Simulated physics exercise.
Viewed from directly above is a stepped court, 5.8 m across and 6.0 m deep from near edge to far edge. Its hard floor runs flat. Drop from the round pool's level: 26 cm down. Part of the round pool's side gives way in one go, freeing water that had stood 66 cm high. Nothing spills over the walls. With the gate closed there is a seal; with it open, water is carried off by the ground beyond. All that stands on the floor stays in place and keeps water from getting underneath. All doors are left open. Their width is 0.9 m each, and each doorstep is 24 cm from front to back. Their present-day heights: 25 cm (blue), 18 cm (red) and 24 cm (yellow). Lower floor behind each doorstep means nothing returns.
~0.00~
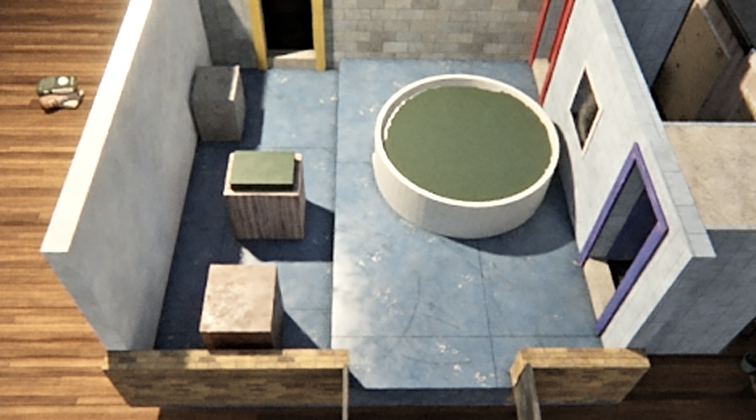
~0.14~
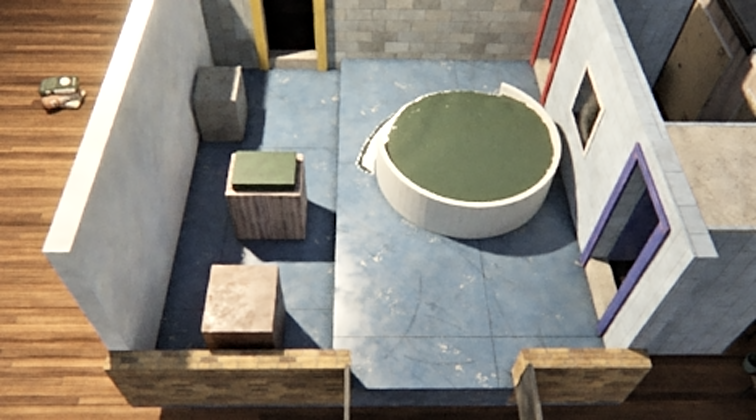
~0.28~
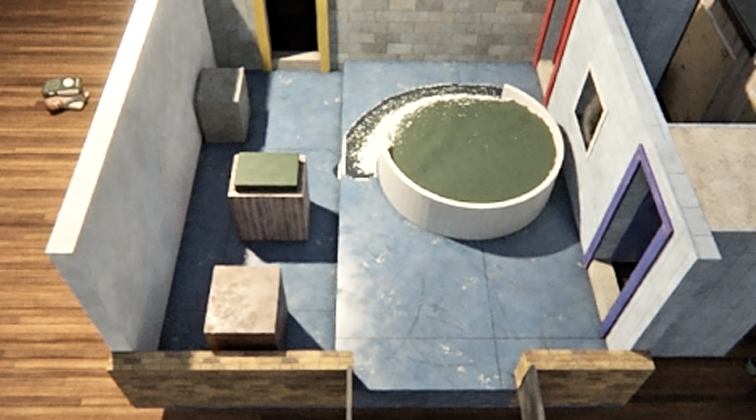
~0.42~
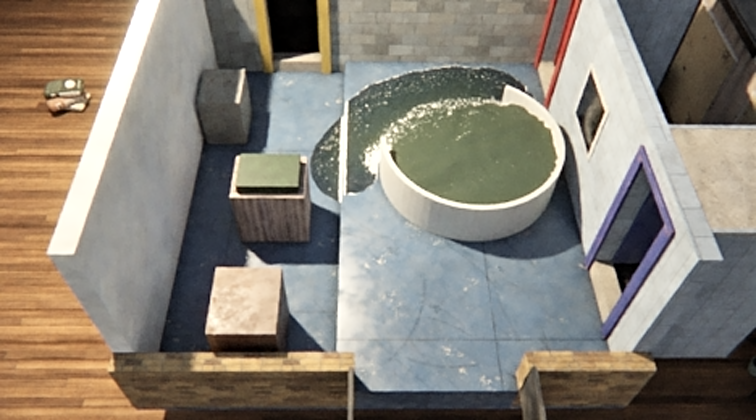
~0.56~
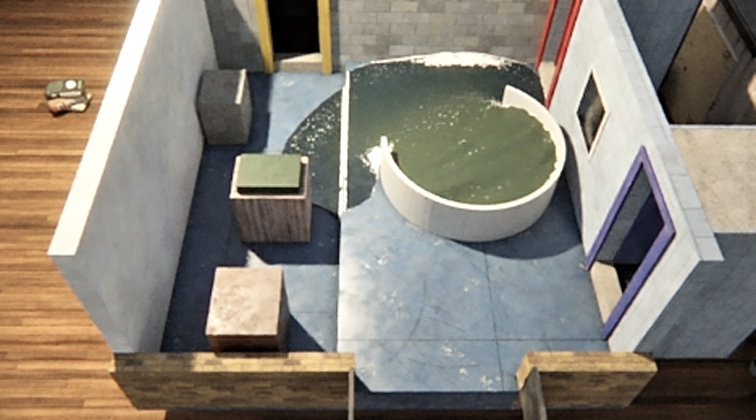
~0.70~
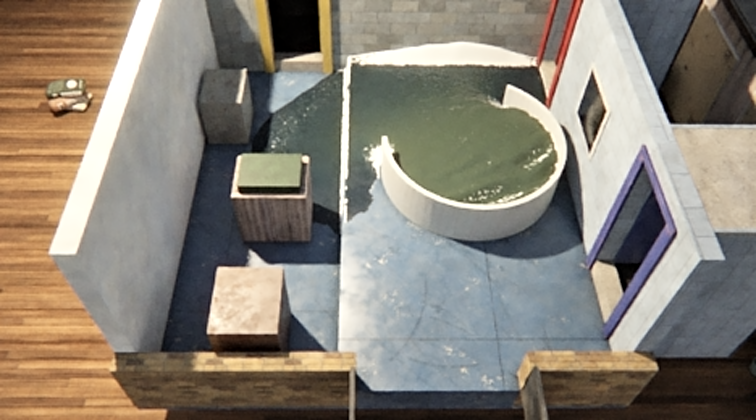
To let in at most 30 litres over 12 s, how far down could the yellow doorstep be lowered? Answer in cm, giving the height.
Down to roughly 31 cm.
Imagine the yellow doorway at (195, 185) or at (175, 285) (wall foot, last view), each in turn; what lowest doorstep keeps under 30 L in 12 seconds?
In turn: Roughly 23 cm, roughly 19 cm.
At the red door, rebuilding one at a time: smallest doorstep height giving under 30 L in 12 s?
Red: 21 cm.
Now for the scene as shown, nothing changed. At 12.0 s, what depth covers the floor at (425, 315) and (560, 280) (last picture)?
Near 1 cm at the first spot and 2 cm at the second.
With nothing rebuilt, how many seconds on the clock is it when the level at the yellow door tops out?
About 3.6 seconds.
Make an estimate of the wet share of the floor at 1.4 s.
I'd estimate about 45 percent.
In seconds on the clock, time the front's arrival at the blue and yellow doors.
Blue 3.2 s, yellow 0.9 s.
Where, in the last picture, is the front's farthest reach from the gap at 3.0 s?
The farthest wet point sits near (171, 306).
After 1.4 s water covers 45 % of the floor, deepest (52 cm) near (221, 72); 24 cm at the yellow door, 0 litres in over its 24 cm doorstep.
After 3.0 s water covers 55 % of the floor, deepest (61 cm) near (224, 106); 29 cm at the yellow door, 9 litres in over its 24 cm doorstep.
After 12.0 s water covers 80 % of the floor, deepest (28 cm) near (327, 381); 22 cm at the yellow door, 78 litres in over its 24 cm doorstep.
At the yellow door as built, the water arrived by 0.9 s and peaked near 39 cm at 3.6 s.
With a doorstep of 28.5 cm, 41 litres would have come in within the 12 s; with 33.5 cm, 18 litres. So under 30 litres takes about 31 cm.
